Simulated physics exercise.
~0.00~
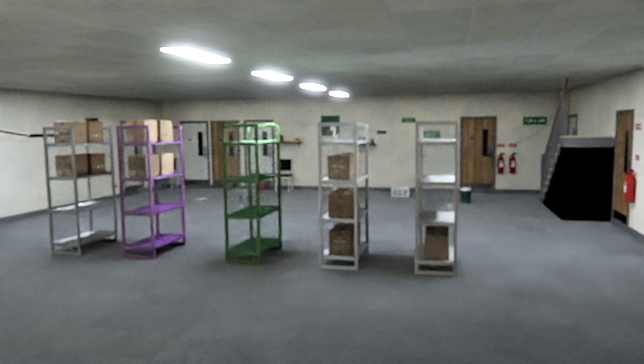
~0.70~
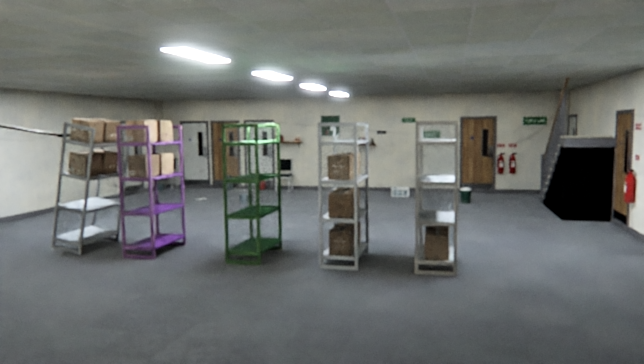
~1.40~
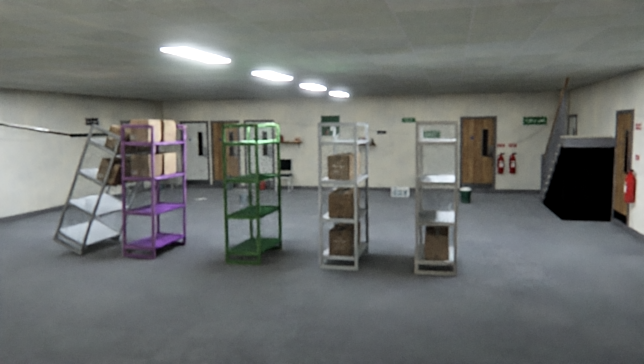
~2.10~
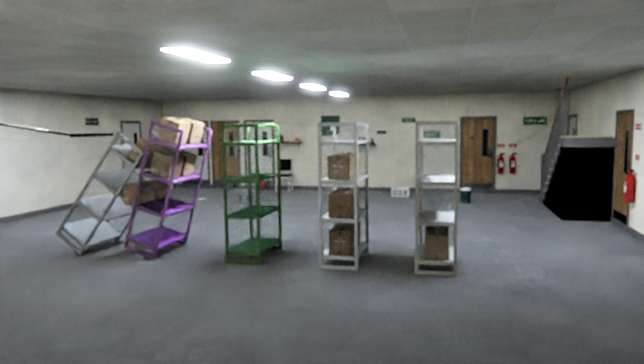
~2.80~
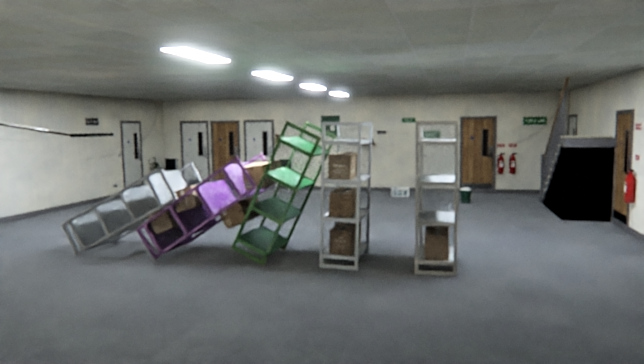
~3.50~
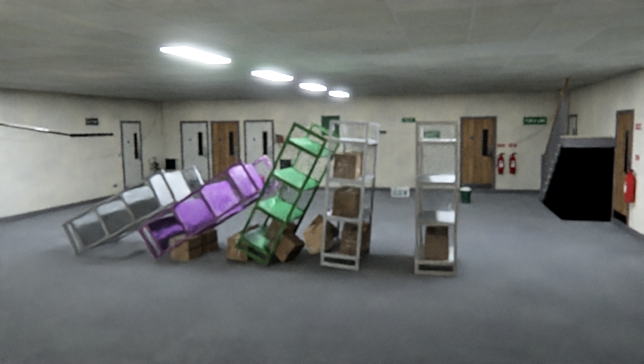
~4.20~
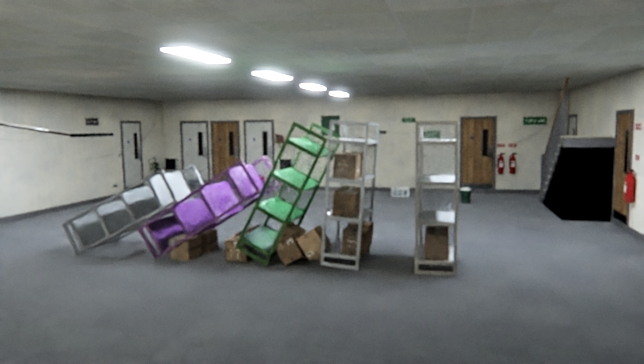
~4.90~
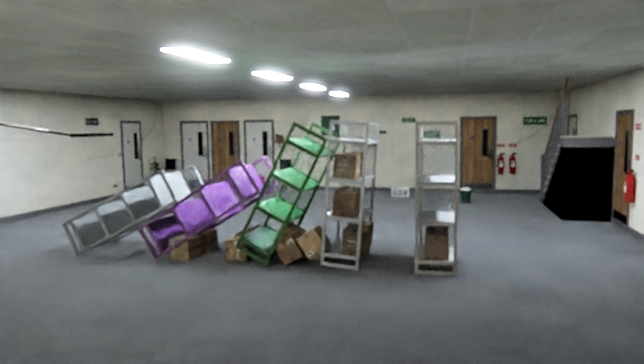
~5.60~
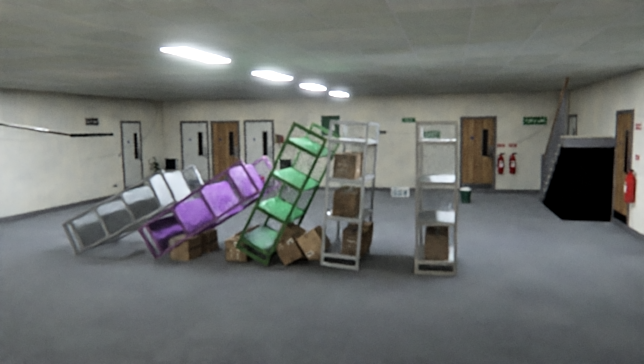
Row of five shelf units toppling rightward from the left, spilling cartons, the green one leaning on two still standing upright.
